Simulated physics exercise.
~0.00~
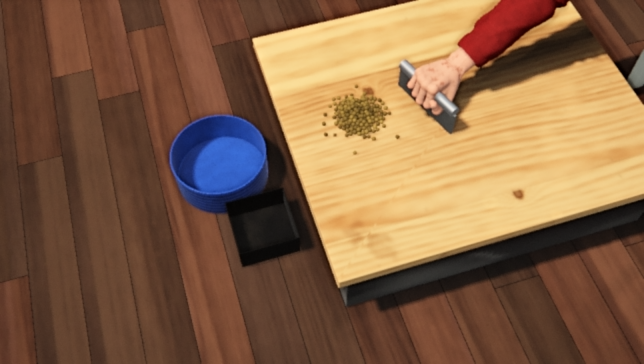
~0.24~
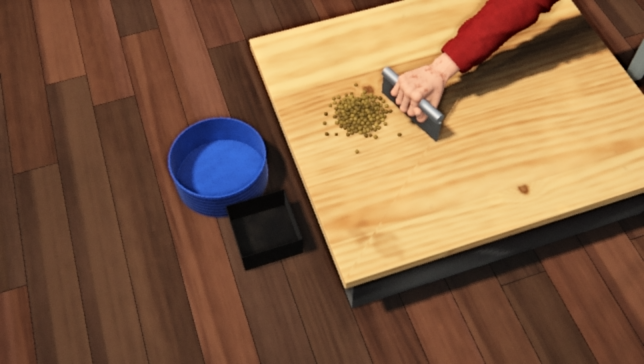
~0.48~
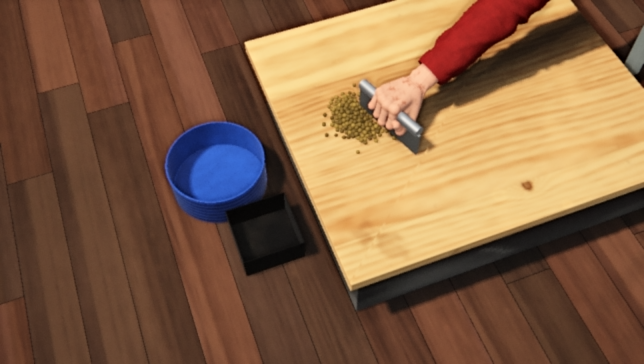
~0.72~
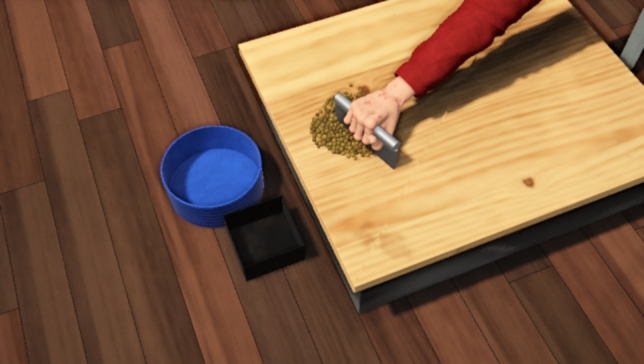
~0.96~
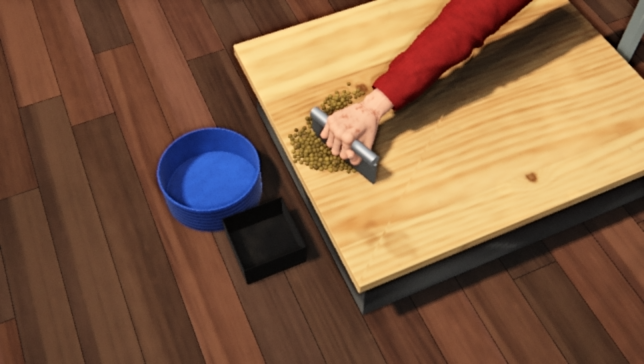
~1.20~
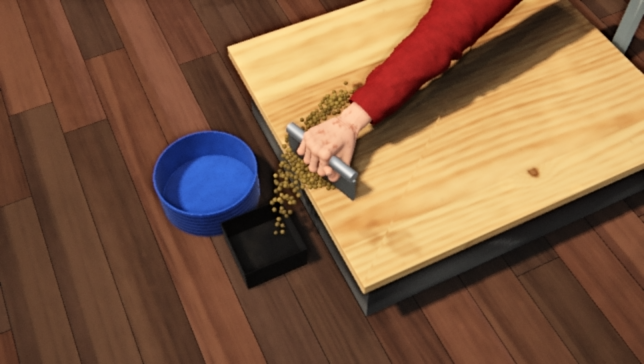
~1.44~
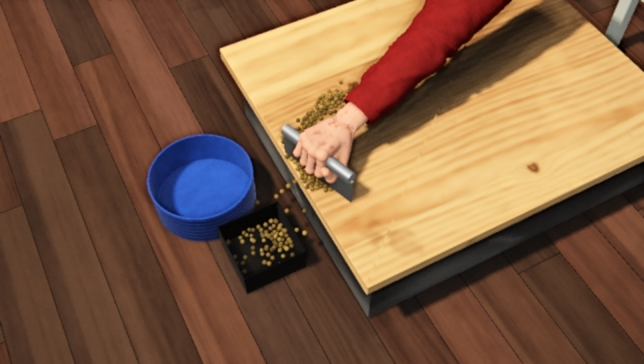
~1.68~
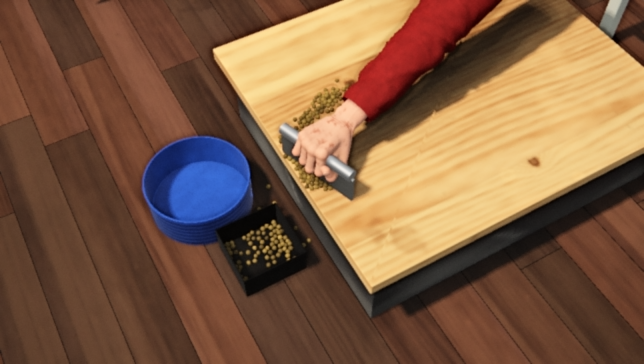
A hand in a red sleeve pushed a metal scraper down and left across a wooden board into a pile of lentils, sending some over the edge into a black tin beside an empty blue pot, then stopped with many still on the board.
